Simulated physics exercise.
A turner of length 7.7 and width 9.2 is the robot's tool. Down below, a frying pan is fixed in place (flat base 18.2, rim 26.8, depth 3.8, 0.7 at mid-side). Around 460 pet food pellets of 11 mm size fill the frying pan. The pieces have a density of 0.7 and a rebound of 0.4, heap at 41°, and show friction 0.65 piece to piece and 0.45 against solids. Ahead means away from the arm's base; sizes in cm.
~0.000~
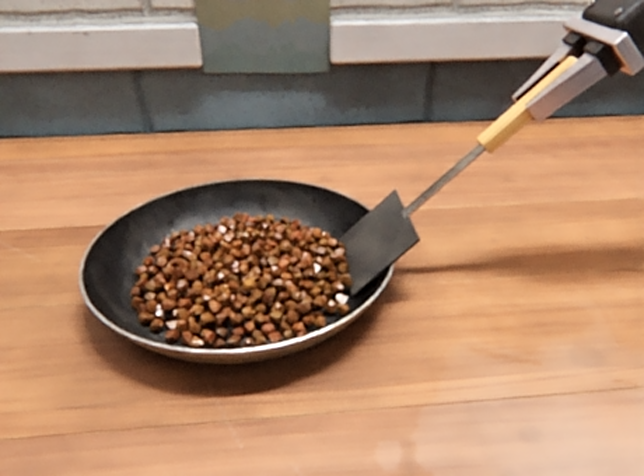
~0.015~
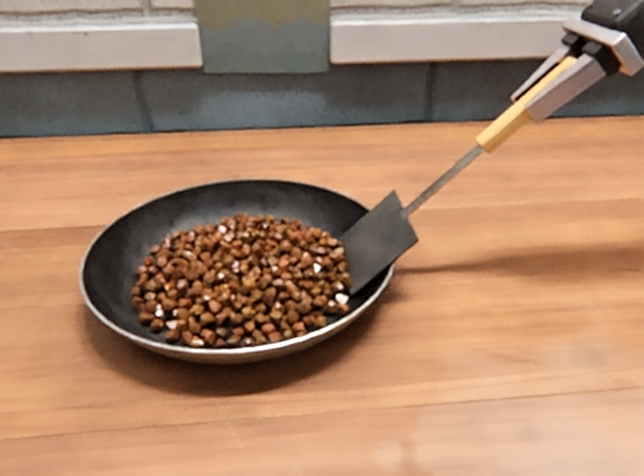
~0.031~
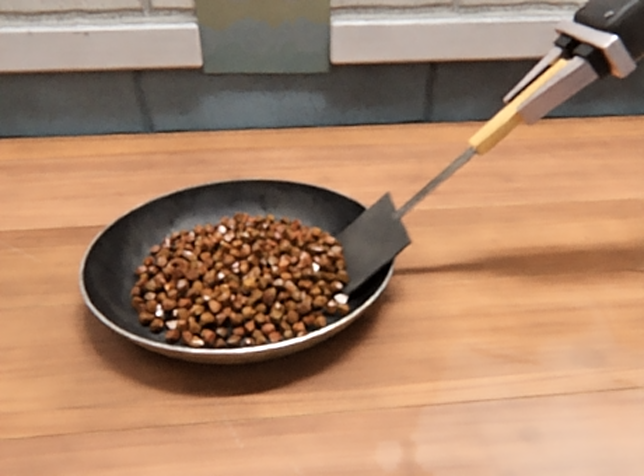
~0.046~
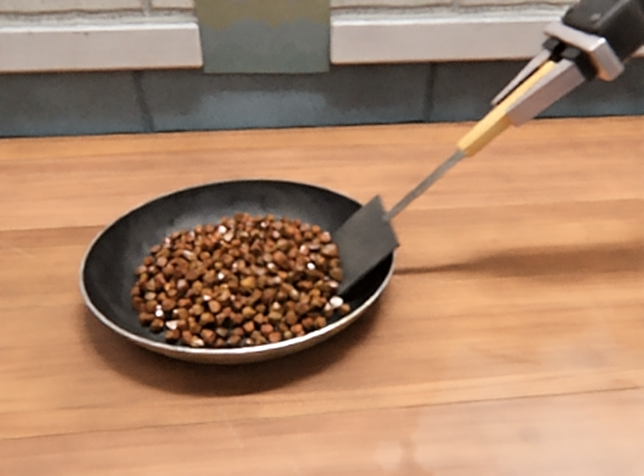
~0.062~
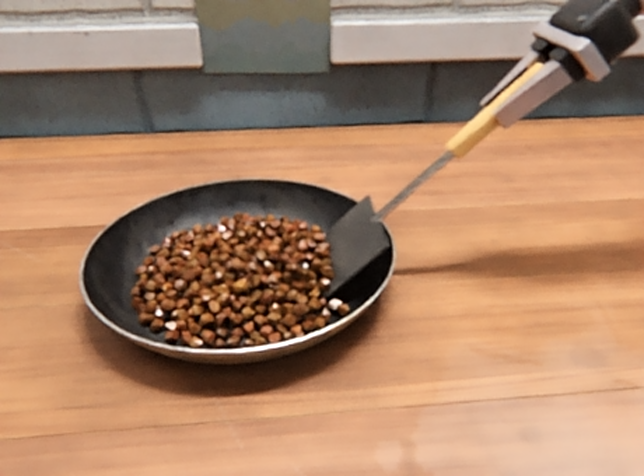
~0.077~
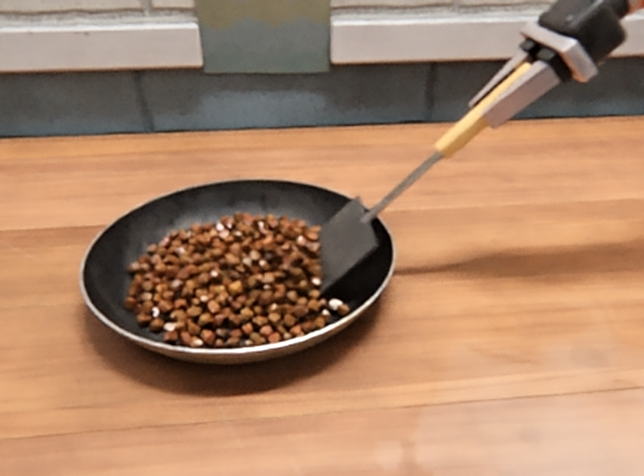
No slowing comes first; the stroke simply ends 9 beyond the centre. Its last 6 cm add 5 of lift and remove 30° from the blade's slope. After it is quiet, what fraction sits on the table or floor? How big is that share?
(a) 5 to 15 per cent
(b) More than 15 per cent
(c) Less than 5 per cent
Answer: A.
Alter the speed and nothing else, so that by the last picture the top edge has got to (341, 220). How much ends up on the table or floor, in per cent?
Near 20 in a hundred.
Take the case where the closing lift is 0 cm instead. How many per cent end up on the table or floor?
You'd expect near 15 percent of it there.
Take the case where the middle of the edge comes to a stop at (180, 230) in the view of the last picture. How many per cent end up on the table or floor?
I'd put it near 0 per cent.
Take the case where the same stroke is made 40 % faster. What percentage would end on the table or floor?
About 20 %.
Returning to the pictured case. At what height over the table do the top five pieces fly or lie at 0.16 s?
Somewhere around 4 centimetres high.
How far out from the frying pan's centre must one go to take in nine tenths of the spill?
Some 25 cm.
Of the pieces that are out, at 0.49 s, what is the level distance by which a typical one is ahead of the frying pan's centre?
About 16 cm.
After 0.16 s, sloping 45°, highest piece 5 above the table; 456 in the frying pan.
After 0.25 s, sloping 35°, highest piece 6 above the table; 454 in the frying pan, 2 on the blade or in flight.
After 0.49 s, sloping 15°, highest piece 6 above the table; 414 in the frying pan, 40 on the table or floor, 2 on the blade or in flight.
After 1.54 s, sloping 15°, highest piece 6 above the table; 413 in the frying pan, 43 on the table or floor.
In the end, 413 in the frying pan, 43 on the table or floor. That is 9 % on the table or floor.
